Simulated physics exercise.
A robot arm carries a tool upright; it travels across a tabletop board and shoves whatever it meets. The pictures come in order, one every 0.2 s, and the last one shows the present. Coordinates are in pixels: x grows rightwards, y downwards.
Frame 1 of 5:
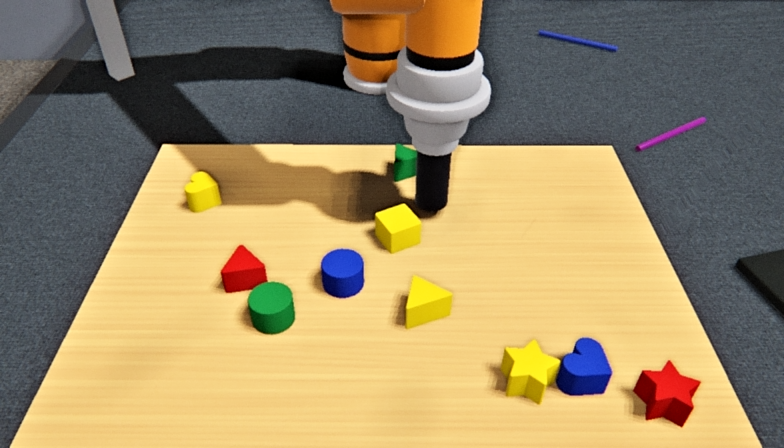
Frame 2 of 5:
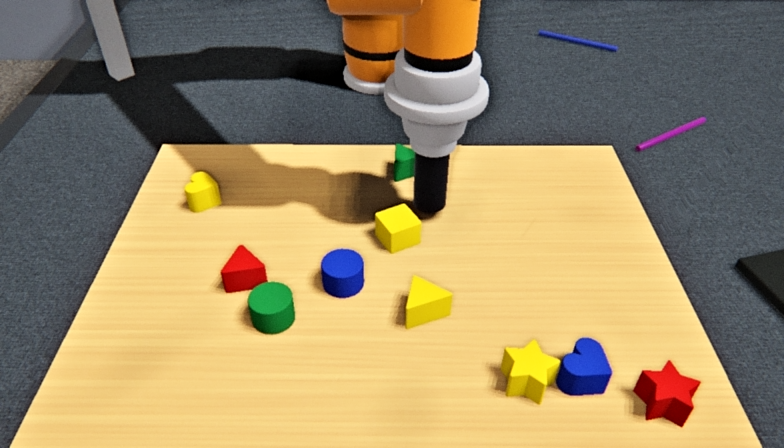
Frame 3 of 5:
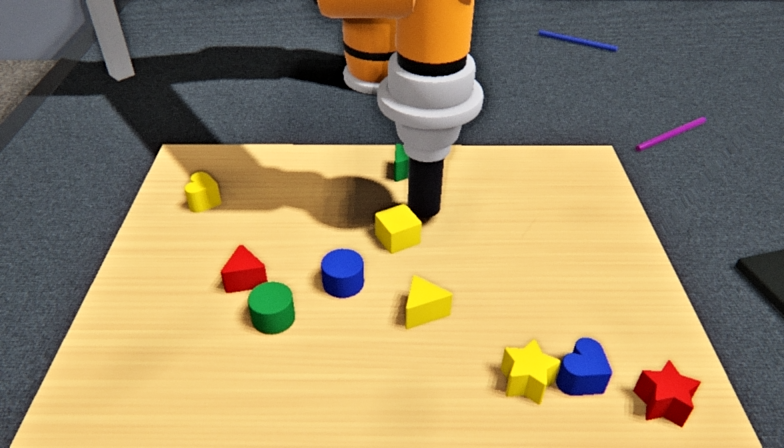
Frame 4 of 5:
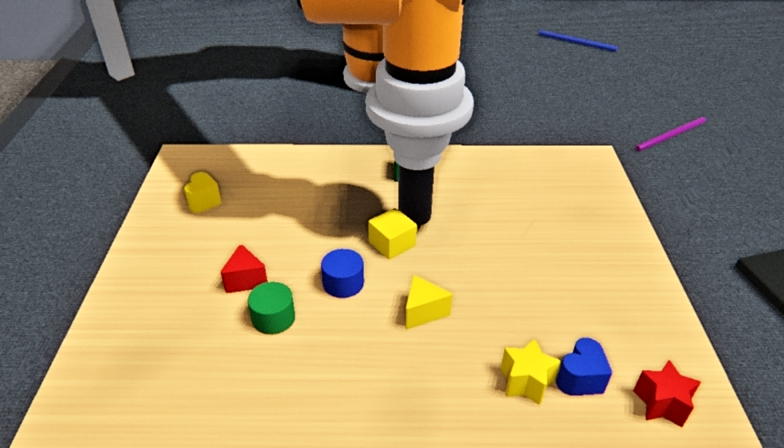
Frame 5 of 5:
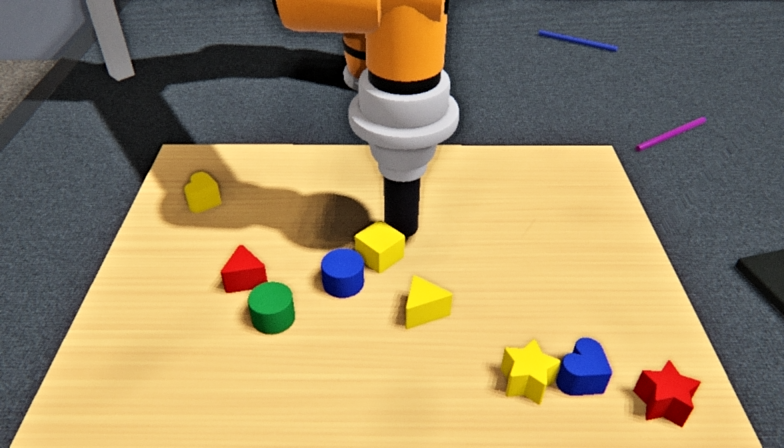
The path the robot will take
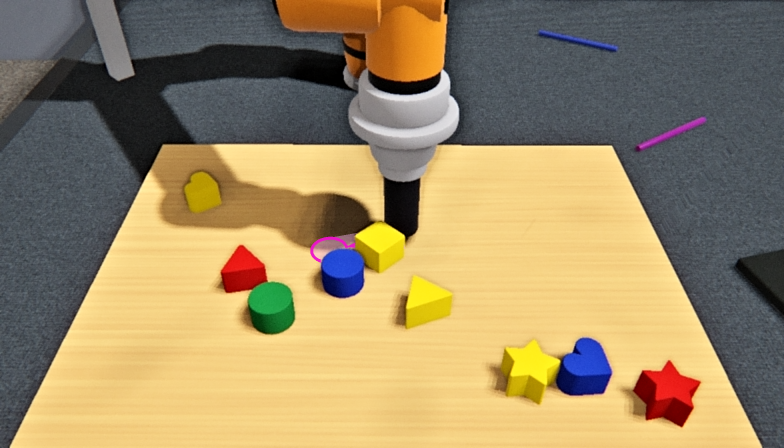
On a pale wooden tabletop above a grey floor, seen from a fixed, raised viewpoint, an orange and grey robot arm reaches in from the top with a black tool. Yellow, red, blue and green blocks, including hearts, stars, triangles and cylinders, lie scattered across it. The tool moves slightly left and toward the viewer, pushing the yellow cube a short way toward the blue cylinder.
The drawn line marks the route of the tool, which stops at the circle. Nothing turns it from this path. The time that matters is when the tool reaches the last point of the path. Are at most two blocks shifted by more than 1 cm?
I'd say yes.
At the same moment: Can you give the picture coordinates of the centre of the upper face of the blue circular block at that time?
Pixel (328, 283).
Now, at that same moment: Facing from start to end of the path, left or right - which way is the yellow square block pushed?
Left side.
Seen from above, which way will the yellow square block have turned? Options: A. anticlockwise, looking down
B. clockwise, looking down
That would be A.
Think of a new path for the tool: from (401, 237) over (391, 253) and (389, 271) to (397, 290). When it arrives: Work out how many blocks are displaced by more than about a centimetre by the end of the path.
Two blocks move more than 1 cm.
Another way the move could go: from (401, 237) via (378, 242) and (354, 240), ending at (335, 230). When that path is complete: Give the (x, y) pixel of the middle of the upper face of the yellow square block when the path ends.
The point I'd pick in the picture is (357, 245).
The drawn path runs in a line from (401, 237) to (329, 250).
The first path, step by step. Halfway along, tool at (365, 234); blue circular block at (333, 272); yellow square block at (354, 246), turned 35° anticlockwise.
At the end, tool at (329, 240); red three-sided block not moved; blue circular block at (328, 283); yellow square block at (338, 253), turned 55° anticlockwise.
